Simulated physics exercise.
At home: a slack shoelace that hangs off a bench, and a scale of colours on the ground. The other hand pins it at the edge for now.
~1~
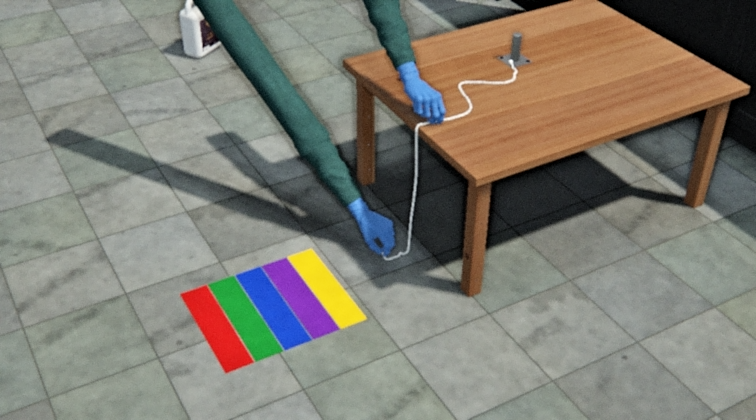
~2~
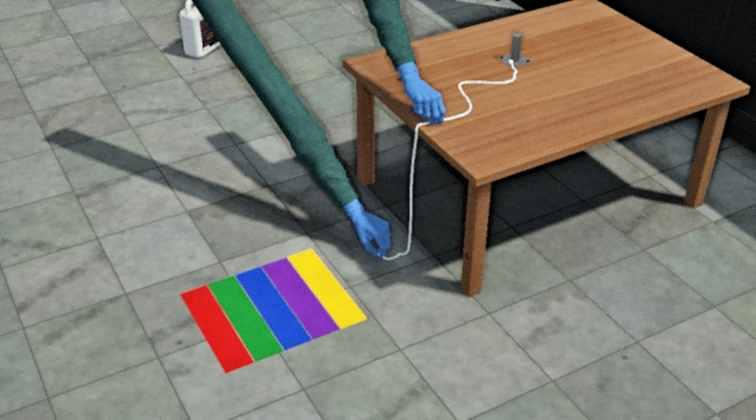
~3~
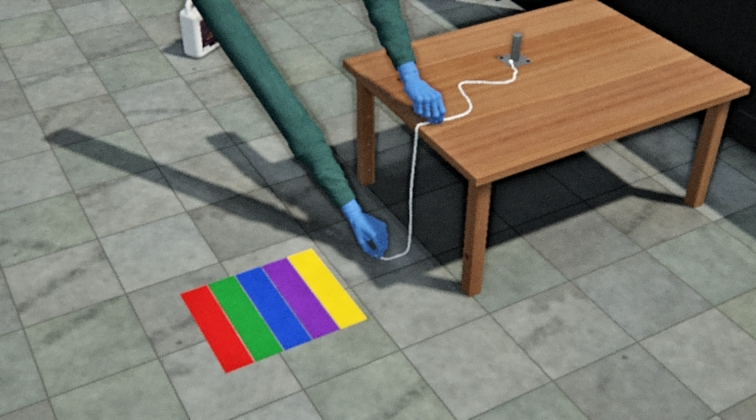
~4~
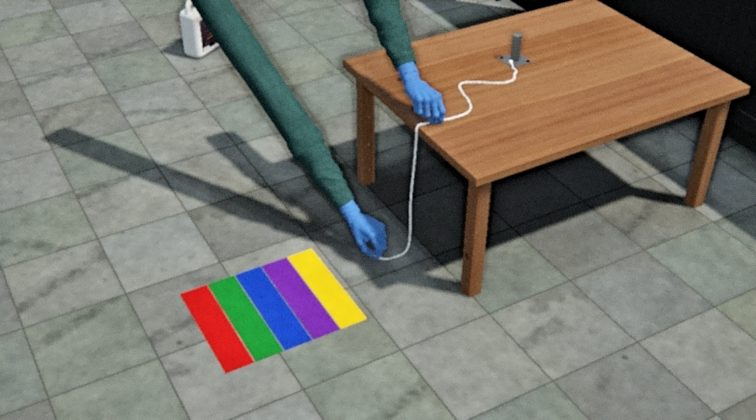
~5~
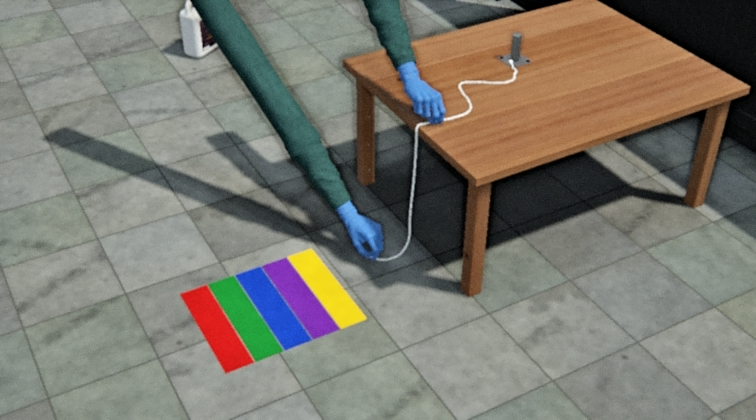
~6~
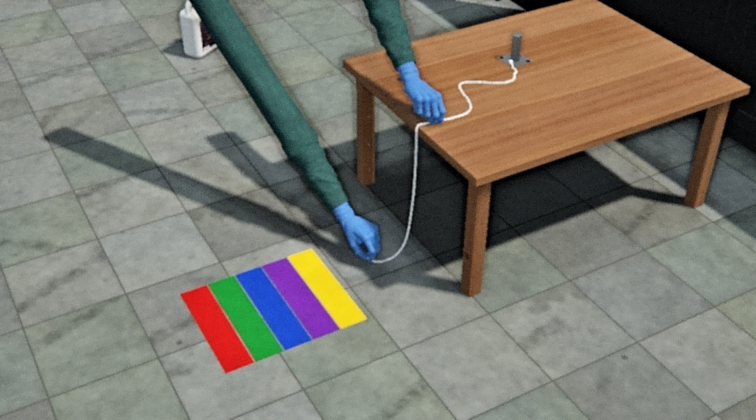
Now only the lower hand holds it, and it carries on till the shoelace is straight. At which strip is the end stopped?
It halts on the green strip.
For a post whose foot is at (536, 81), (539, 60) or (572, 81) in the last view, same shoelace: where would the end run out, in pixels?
The places are (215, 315), (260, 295) and (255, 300).
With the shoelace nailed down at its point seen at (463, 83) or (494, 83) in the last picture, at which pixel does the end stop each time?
Near (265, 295) and (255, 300).
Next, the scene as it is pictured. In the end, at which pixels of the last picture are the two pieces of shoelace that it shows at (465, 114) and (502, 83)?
Near (406, 121) and (477, 80).
Soon after, end near (287, 287); over purple.
Then, end near (254, 299); over green.
At full stretch, end near (234, 306); over green. Over green.
